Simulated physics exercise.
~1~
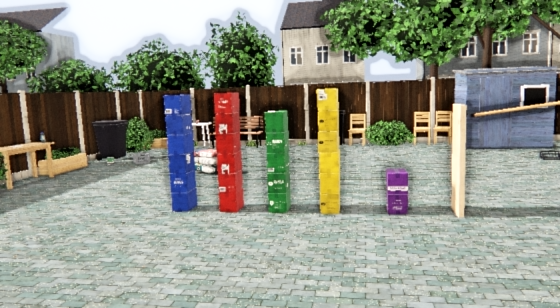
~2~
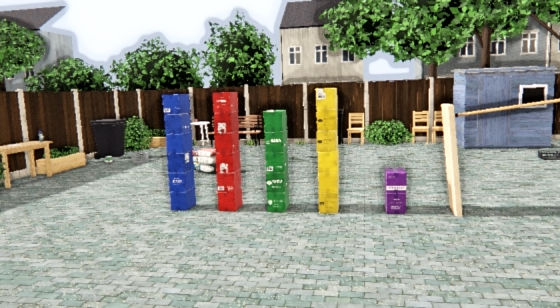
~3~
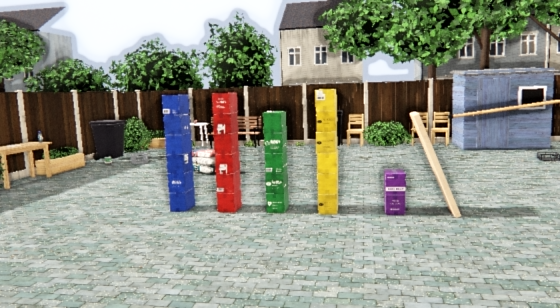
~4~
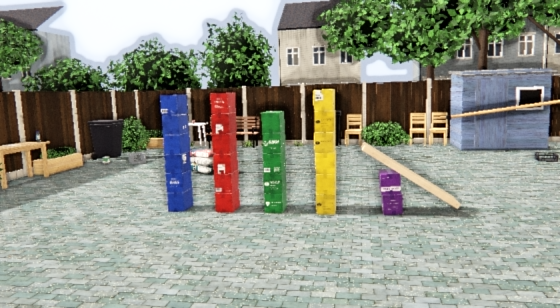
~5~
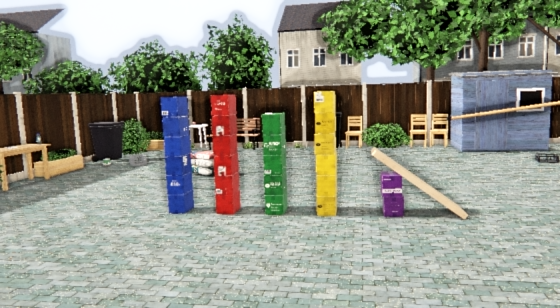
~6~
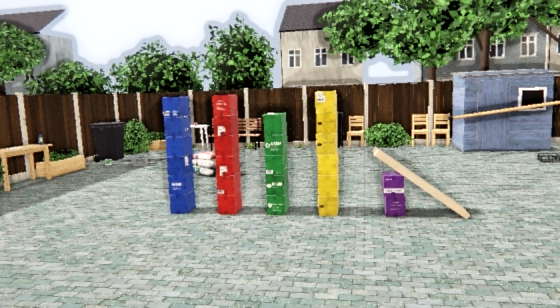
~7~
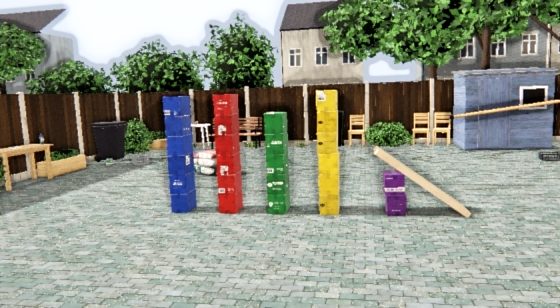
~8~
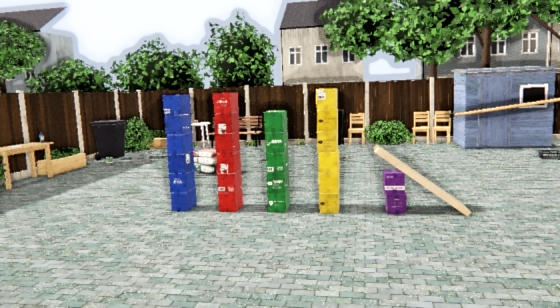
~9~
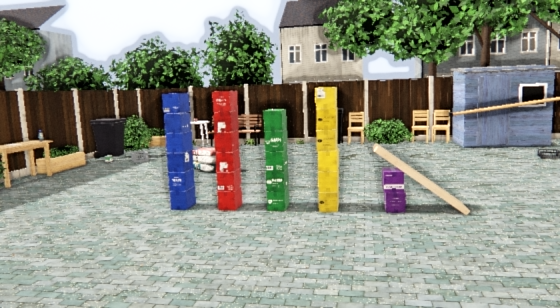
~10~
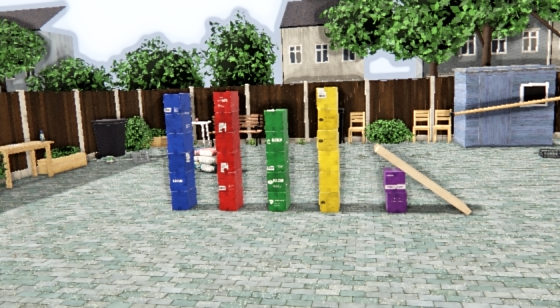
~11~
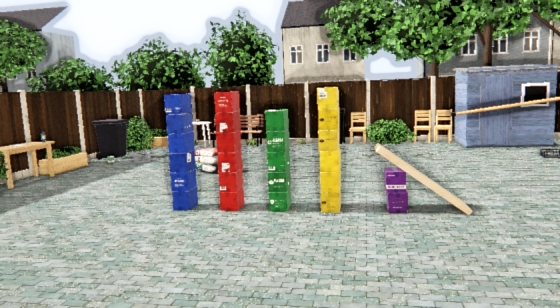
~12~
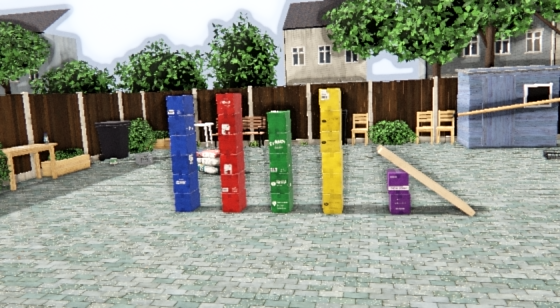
A wooden board stands on end at the right of a row of five single-column carton stacks, blue, red, green, yellow and a much shorter purple one, in a paved yard with a fence and a shed behind. The board begins to tip left, slowly at first, then drops toward the purple stack. It strikes the top of that stack, jostling it slightly, and shifts a little as it settles. The board comes to rest slanting against the purple cartons, its foot on the paving to the right. All five stacks remain standing, and nothing more falls.
